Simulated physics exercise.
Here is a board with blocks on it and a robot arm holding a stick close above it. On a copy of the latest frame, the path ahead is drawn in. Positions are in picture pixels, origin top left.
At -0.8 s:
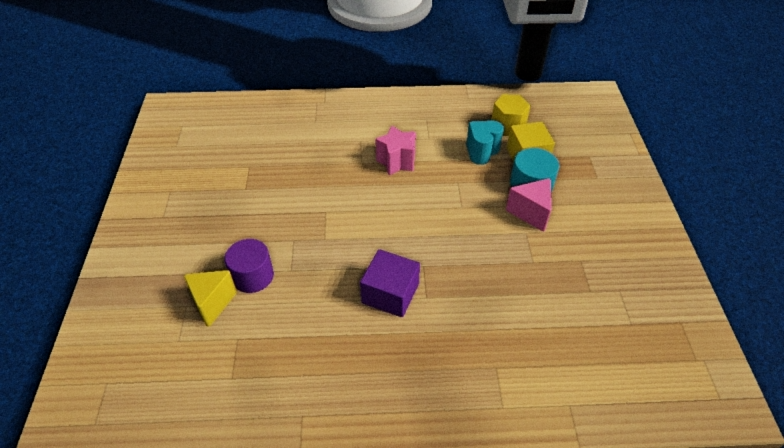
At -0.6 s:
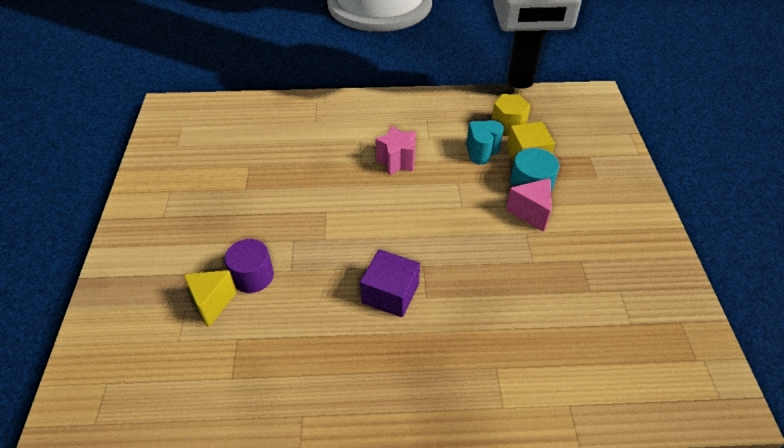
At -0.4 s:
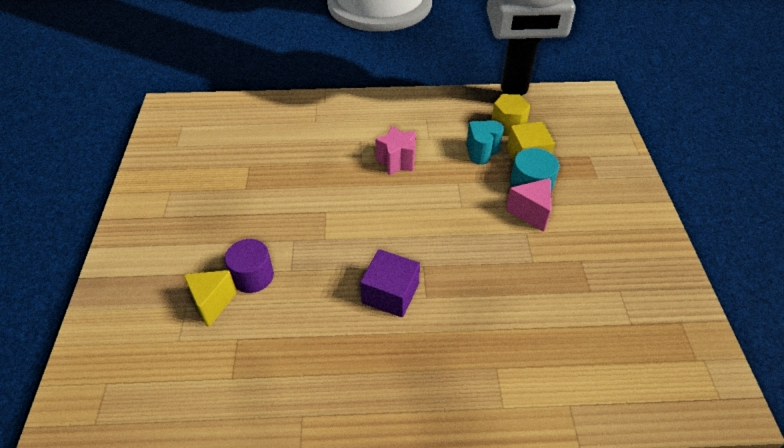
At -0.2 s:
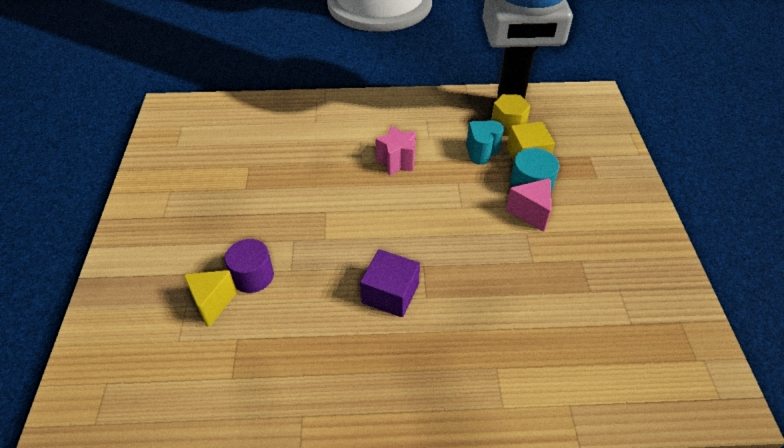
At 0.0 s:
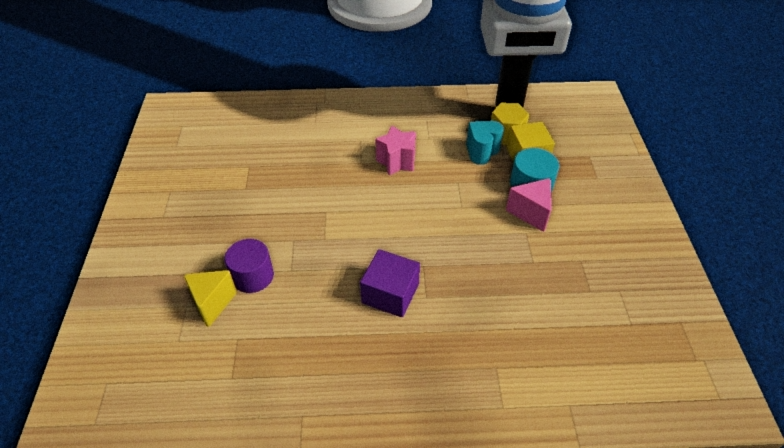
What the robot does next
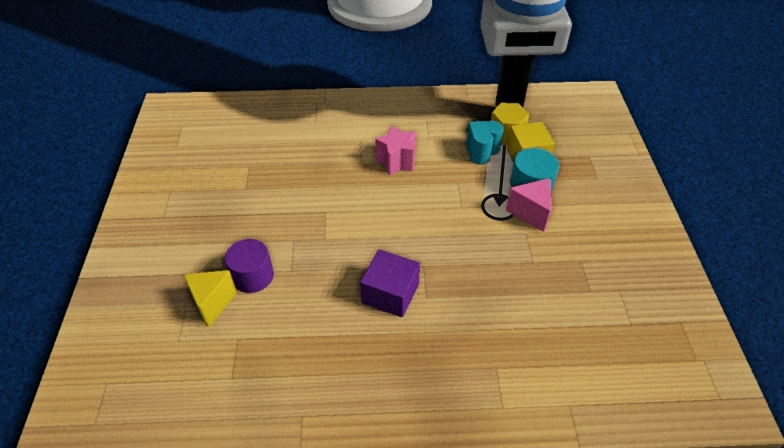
On a wooden board, a robot arm's stick moves in and nudges a yellow block slightly forward.
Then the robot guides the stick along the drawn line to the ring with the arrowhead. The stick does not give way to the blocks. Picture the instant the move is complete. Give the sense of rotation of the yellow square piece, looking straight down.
Watching from overhead, you'd notice the yellow square piece rotating counter-clockwise.
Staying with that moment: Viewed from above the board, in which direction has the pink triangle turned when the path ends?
It turns round clockwise.
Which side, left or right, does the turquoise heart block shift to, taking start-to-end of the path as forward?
The shift goes right.
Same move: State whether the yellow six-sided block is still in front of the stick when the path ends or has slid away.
Kept ahead.
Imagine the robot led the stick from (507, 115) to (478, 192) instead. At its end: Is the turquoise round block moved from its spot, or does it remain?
It will end up elsewhere.
Path on the board, from (507, 115) directly to (499, 207).
What follows on the original path. One third of the way, stick at (507, 133); turquoise heart block at (472, 141), turned 70° clockwise; yellow six-sided block at (507, 142); yellow square piece at (540, 155), turned 40° anticlockwise; pink triangle at (544, 207), turned 55° clockwise.
Two thirds of the way, stick at (504, 163); turquoise heart block at (471, 143), turned 80° clockwise; yellow six-sided block at (506, 175); yellow square piece at (547, 161), turned 60° anticlockwise; pink triangle at (544, 208), turned 60° clockwise.
At the end, stick at (501, 196); turquoise heart block at (471, 143), turned 80° clockwise; yellow six-sided block at (501, 211); yellow square piece at (547, 161), turned 60° anticlockwise; pink triangle at (544, 208), turned 60° clockwise.
